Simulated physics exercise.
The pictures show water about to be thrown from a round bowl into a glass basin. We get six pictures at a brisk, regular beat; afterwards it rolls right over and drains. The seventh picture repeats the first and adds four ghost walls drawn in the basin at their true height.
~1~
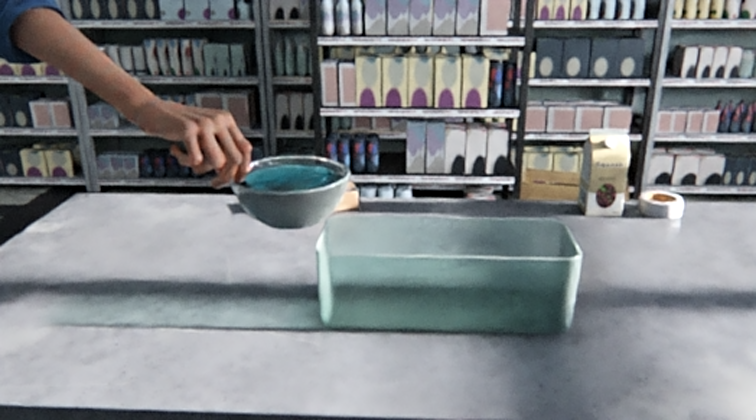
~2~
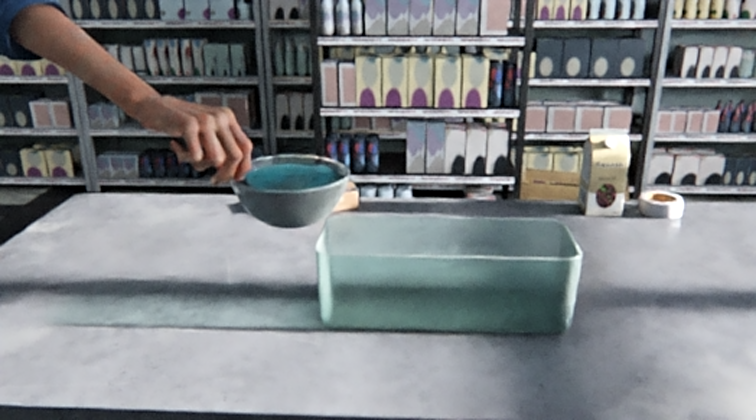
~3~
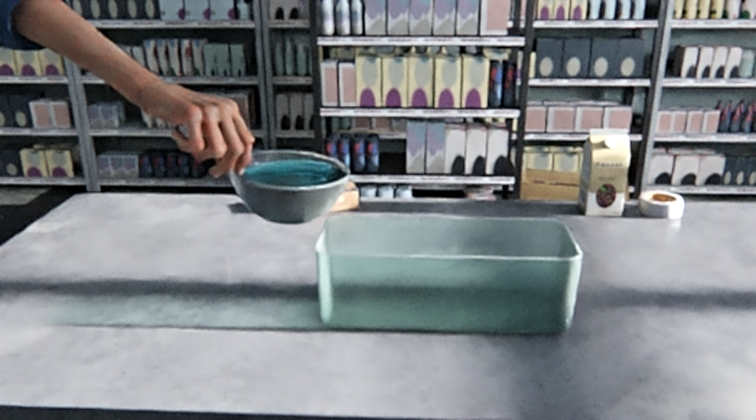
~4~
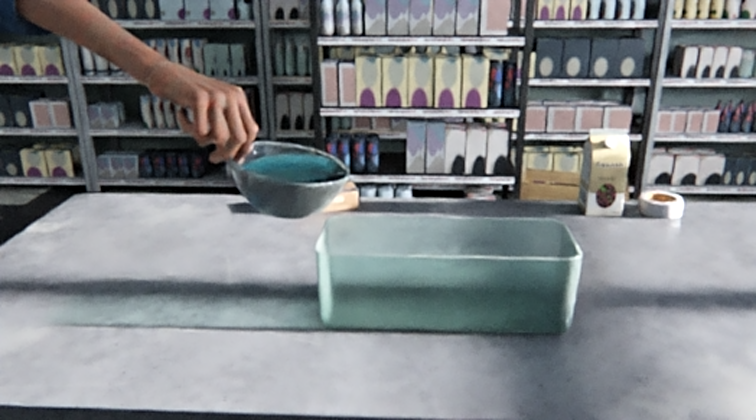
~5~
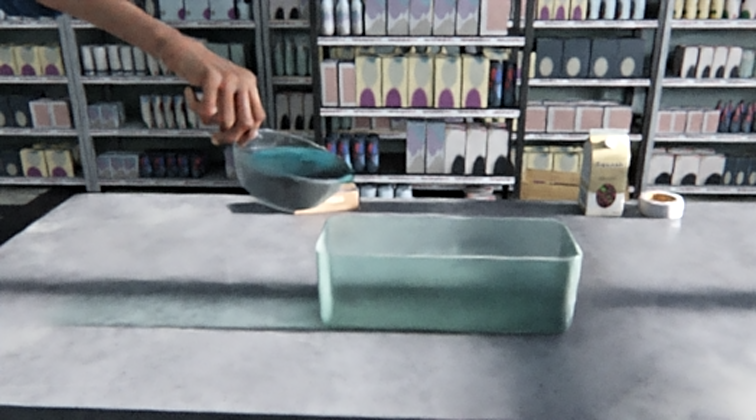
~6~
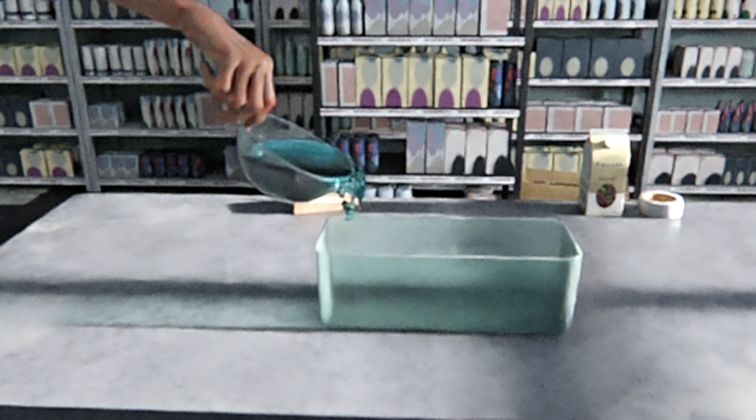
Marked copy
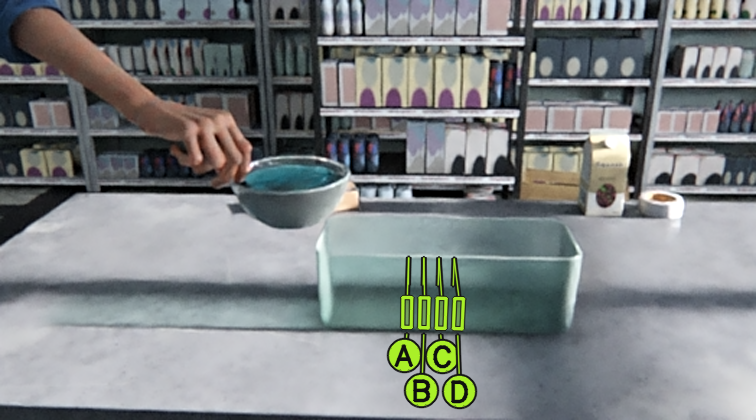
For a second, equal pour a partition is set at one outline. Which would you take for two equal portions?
I would pick place B.
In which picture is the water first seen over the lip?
Picture 5.
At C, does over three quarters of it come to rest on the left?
Yes, it does.
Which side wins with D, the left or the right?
More ends on the left.
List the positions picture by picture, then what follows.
The first frame shows upright, lip at (347, 173); basin from (321, 323) to (570, 329); nothing has left yet.
The second frame shows upright, lip at (347, 173); nothing has left yet.
The third frame shows tipped about 5°, lip at (347, 173); nothing has left yet.
The fourth frame shows tipped about 12°, lip at (347, 173); nothing has left yet.
The fifth frame shows tipped about 20°, lip at (347, 173); water is over the lip, down to (351, 178).
The sixth frame shows tipped about 30°, lip at (347, 173); water is over the lip, down to (348, 216).
On the marked copy, A at (406, 333); B at (423, 334); C at (440, 334); D at (457, 335).
If A is chosen, about 20 % ends left of the wall and 80 % right of it.
If B is chosen, about 52 % ends left of the wall and 47 % right of it.
If C is chosen, about 89 % ends left of the wall and 10 % right of it.
If D is chosen, about 90 % ends left of the wall and 9 % right of it.
